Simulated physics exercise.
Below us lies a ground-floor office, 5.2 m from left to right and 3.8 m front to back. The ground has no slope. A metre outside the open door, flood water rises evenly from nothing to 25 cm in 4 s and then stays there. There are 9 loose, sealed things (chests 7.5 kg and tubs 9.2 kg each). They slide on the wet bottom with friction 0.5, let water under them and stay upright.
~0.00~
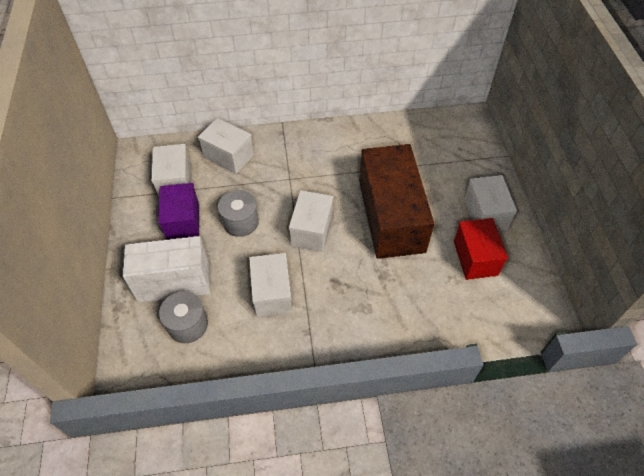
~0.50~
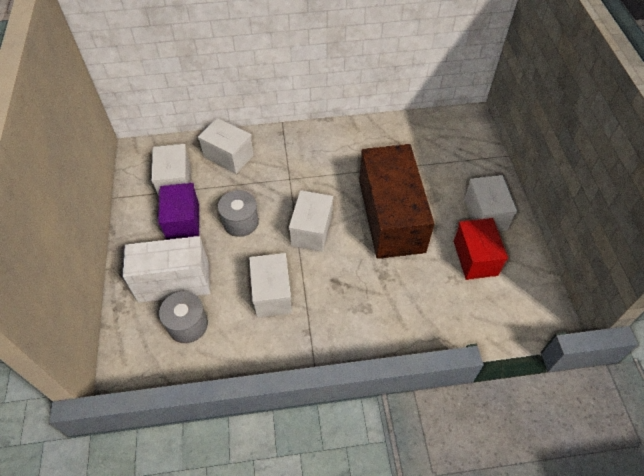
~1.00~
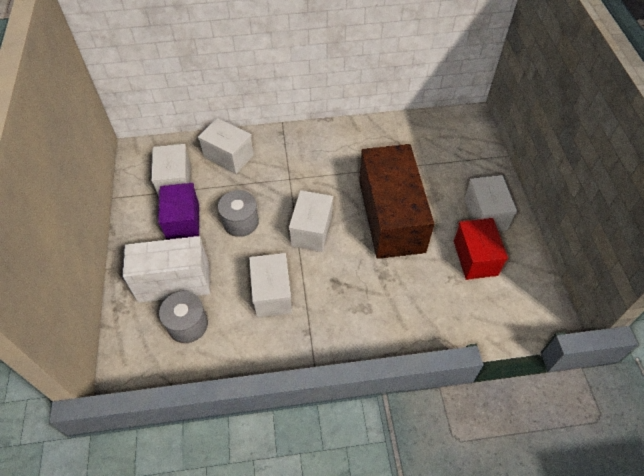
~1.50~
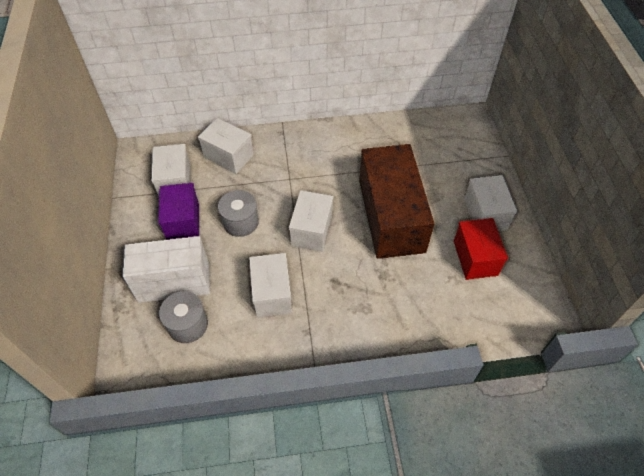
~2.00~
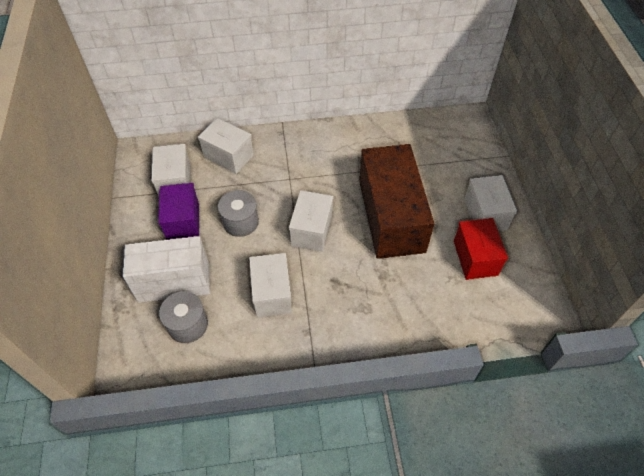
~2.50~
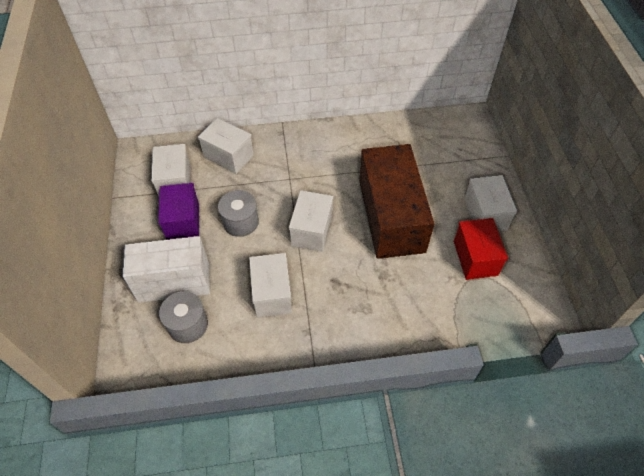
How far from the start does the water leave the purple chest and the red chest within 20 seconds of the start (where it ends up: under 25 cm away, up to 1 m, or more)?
The purple chest moves a short way, the red chest travels far.
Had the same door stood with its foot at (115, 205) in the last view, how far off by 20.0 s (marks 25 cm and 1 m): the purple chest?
In that case the purple chest gets carried off.
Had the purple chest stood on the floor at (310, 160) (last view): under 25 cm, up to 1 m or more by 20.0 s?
It gets carried off.
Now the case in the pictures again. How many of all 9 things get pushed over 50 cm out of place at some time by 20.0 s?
I count 9.
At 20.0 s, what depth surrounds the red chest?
About 10 cm.
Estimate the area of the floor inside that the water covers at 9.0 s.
About 18 m2.
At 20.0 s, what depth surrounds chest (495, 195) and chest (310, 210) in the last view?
Roughly 10 and 9 cm.
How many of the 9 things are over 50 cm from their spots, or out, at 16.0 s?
By then 8.
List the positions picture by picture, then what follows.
The purple chest at (176, 202), on the bottom; the red chest at (483, 240) rests on the ground; 0.0 m2 under water; 0 of 9 have shifted, in the first frame.
The purple chest at (176, 202), on the bottom; the red chest at (483, 240) rests on the ground; water covers 0.0 m2; 0 of 9 have shifted, in the second frame.
The purple chest at (176, 202), on the bottom; the red chest at (483, 240), on the bottom; 0.0 m2 under water; 0 of 9 have shifted, in the third frame.
The purple chest at (176, 202) rests on the ground; the red chest at (483, 240) rests on the ground; water covers 0.0 m2; 0 of 9 have shifted, in the fourth frame.
The purple chest at (176, 202), on the bottom; the red chest at (483, 240) rests on the ground; water covers 0.1 m2; 0 of 9 have shifted, in the fifth frame.
The purple chest at (176, 202), on the bottom; the red chest at (483, 240), on the bottom; water covers 0.6 m2; 0 of 9 have shifted, in the sixth frame.
After 4.0 s the purple chest is near (176, 202), 0.0 m from its start, aground; the red chest is near (481, 231), 0.1 m from its start, aground; 0 afloat.
After 9.0 s the purple chest is near (169, 204), 0.1 m from its start, aground; the red chest is near (264, 183), 2.6 m from its start, afloat; 4 afloat.
After 16.0 s the purple chest is near (117, 232), 0.7 m from its start, afloat; the red chest is near (322, 160), 2.1 m from its start, afloat; 9 afloat.
After 20.0 s the purple chest is near (116, 231), 0.7 m from its start, afloat; the red chest is near (221, 142), 3.4 m from its start, afloat; 9 afloat.
